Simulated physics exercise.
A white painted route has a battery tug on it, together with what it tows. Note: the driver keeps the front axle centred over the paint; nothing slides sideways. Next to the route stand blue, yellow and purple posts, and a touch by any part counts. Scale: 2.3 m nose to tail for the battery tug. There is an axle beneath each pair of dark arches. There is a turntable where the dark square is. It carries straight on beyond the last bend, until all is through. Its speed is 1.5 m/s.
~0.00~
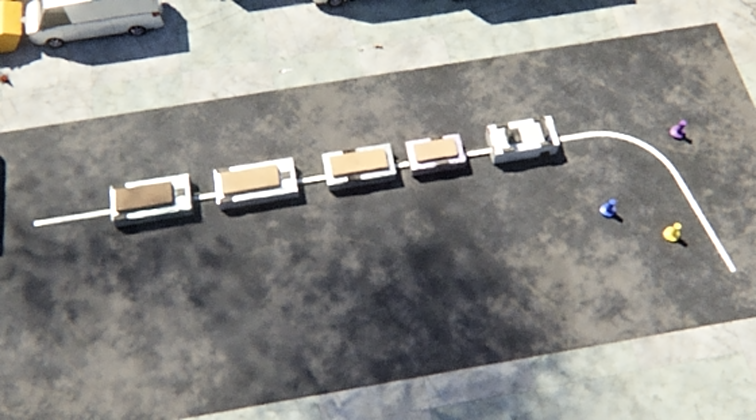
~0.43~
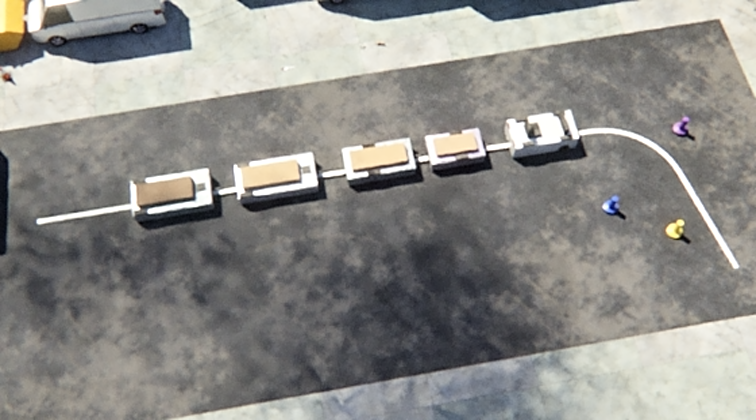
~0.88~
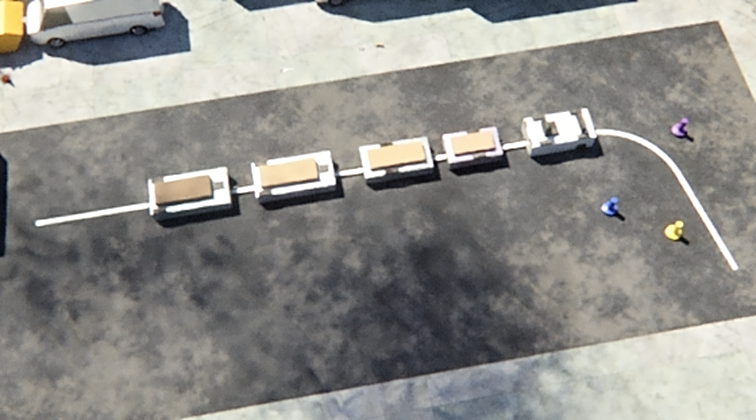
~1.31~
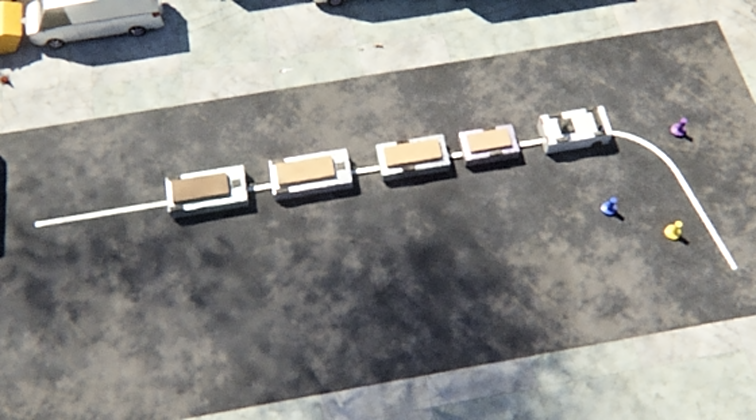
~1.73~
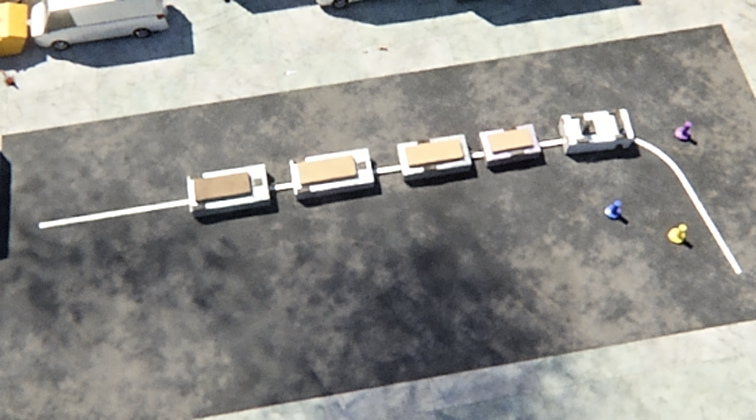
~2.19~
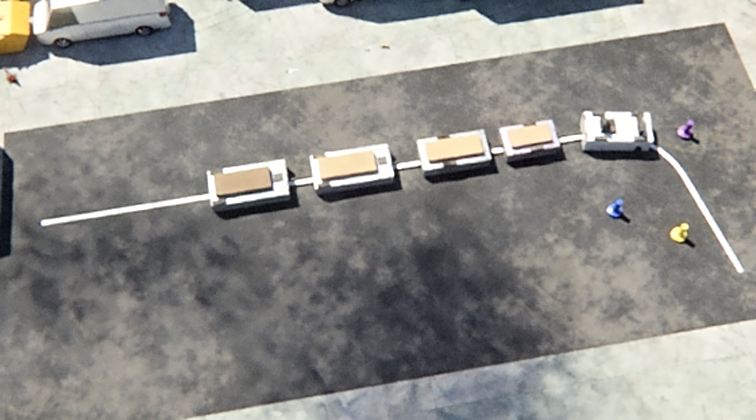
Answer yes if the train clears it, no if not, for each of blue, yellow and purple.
Blue: Yes, yellow: No, purple: Yes.
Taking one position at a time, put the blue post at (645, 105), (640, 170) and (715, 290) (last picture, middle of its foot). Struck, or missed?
Results in order - no collision, collision, collision.
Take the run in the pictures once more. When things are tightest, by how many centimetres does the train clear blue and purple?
Blue has 15 to spare and purple has 20.
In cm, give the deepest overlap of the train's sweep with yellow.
Yellow 70.
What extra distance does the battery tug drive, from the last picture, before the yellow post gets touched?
I'd reckon around 10.0 metres from the last picture.
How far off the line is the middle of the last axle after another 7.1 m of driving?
Roughly 0 centimetres from the line.
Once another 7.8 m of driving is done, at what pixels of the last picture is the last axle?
Roughly pixel (408, 156).
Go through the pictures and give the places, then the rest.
Nose (551, 131); last axle (119, 202); still straight; blue (609, 208), yellow (673, 232), purple (679, 130); 4 trailers, in the first picture.
Nose (570, 125); last axle (140, 197); still straight, in the second picture.
Nose (587, 123); last axle (158, 195); still straight, in the third picture.
Nose (603, 121); last axle (176, 193); still straight, in the fourth picture.
Nose (625, 124); last axle (197, 192); turned 4°, in the fifth picture.
Nose (647, 127); last axle (218, 187); turned 11°; blue (616, 208), yellow (681, 233), purple (686, 130), in the sixth picture.
After 3.0 s, the last axle is at (250, 182) of the last picture, on the line; purple has been passed with 20 cm to spare.
After 9.0 s, the last axle is at (465, 147) of the last picture, on the line; the second trailer has hit yellow.
After 13.6 s, the last axle is at (638, 184) of the last picture, 200 cm off the line; blue has been passed with 15 cm to spare.
After 17.5 s, the last axle is out of the picture, 40 cm off the line; 1 of 3 struck in all.
